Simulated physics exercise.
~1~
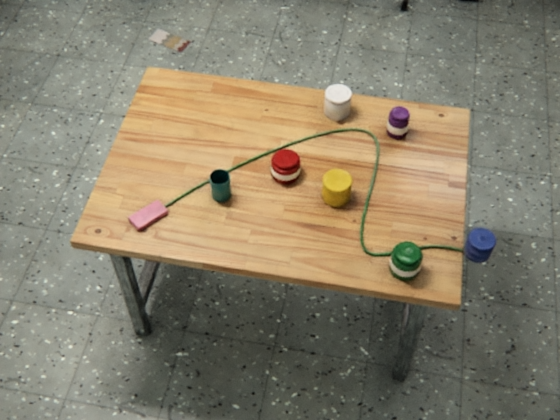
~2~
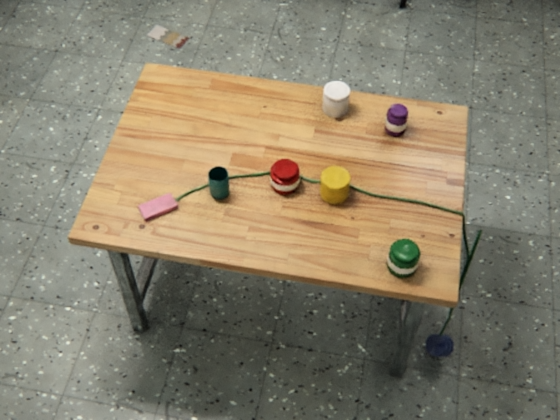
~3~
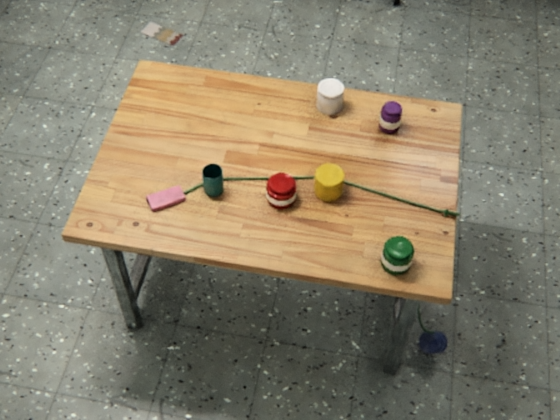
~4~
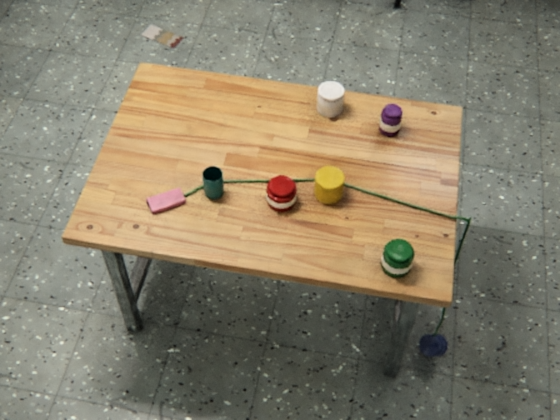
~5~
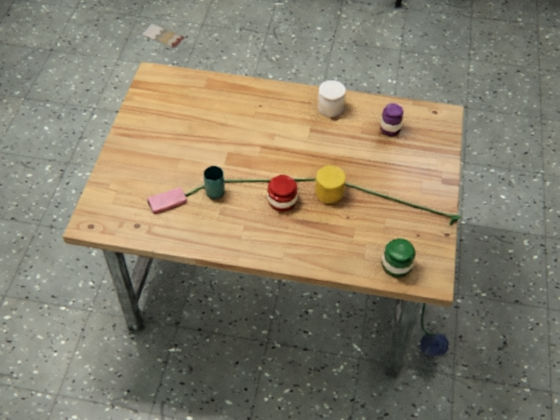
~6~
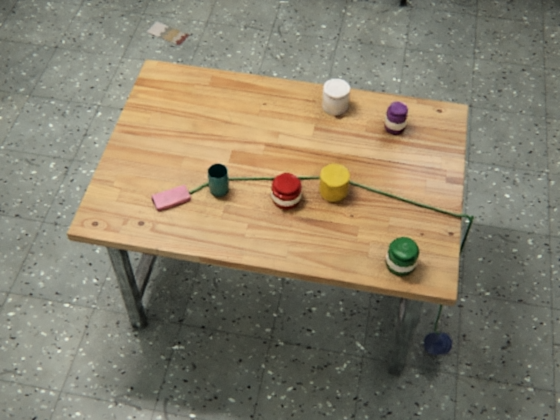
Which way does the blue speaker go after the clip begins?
It moves down, dropping past the right edge of the table and ending up below the tabletop.
